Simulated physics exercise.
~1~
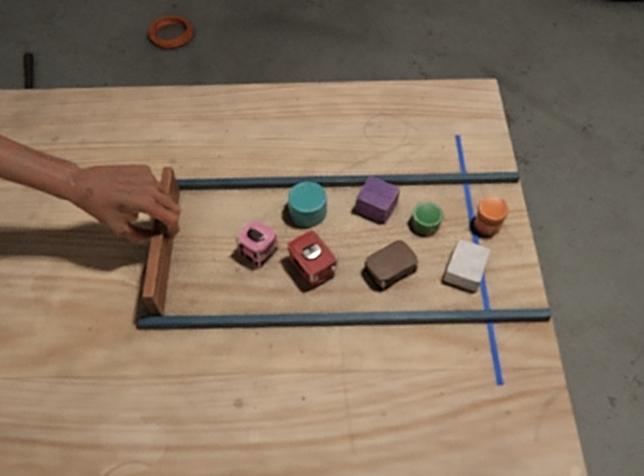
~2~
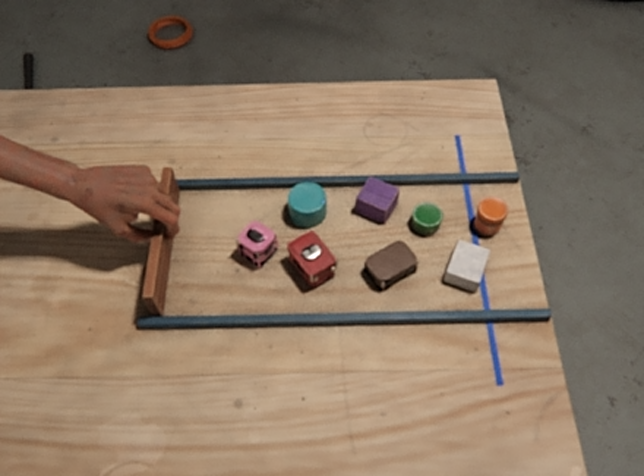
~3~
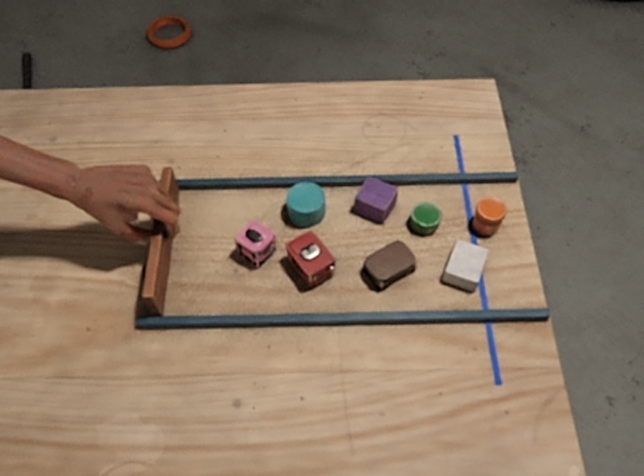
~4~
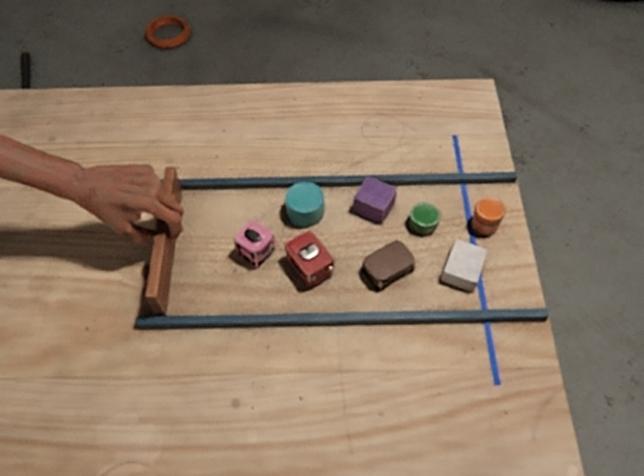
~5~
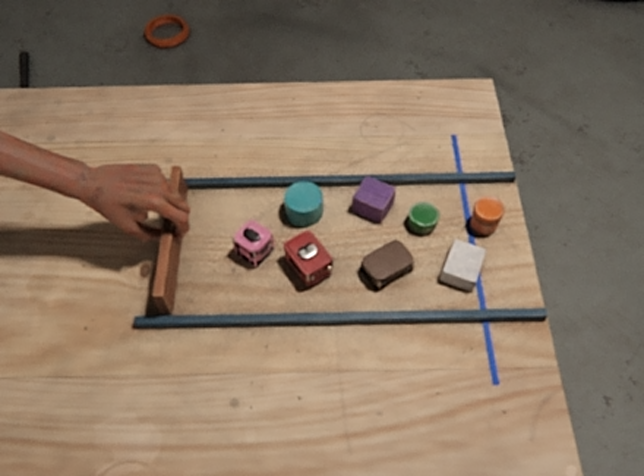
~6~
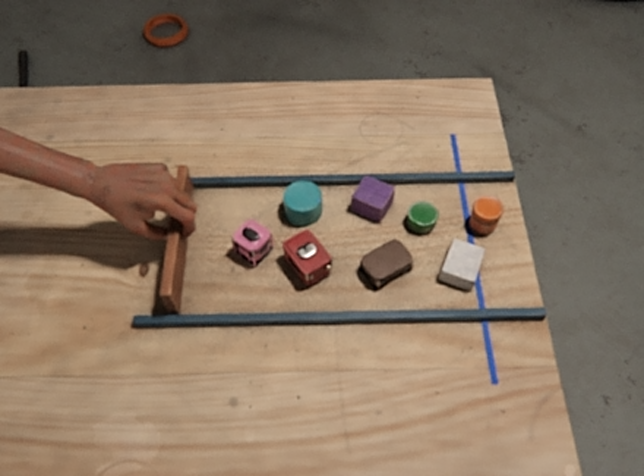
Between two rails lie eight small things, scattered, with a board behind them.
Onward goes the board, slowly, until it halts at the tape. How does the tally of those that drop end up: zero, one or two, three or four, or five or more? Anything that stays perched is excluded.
The tally ends at one or two.
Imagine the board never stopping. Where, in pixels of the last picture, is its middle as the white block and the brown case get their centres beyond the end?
The middle is at (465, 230) when it's the white block, and at (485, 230) when it's the brown case.
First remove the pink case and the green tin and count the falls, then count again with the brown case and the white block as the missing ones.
You'd count 1 the first time and 1 the second time.
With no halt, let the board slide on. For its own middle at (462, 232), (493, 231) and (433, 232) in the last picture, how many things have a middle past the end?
Going through the three positions, you'd get 1, 5 and 0.
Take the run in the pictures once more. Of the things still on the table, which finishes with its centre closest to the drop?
The purple block.
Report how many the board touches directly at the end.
Total: 3.
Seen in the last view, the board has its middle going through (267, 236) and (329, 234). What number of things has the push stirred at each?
The count is 2 at the first point and 5 at the second.
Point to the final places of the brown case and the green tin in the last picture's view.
(527, 283) and (514, 224), approximately.
Soon after, none off yet; orange pot at rest near (485, 216); white block at rest near (462, 264); green tin at rest near (422, 218).
Then, none off yet; orange pot at rest near (485, 216); white block moved a little near (478, 267); green tin moving near (432, 220).
At rest, the number that fall off is one or two; fallen, white block and orange pot.
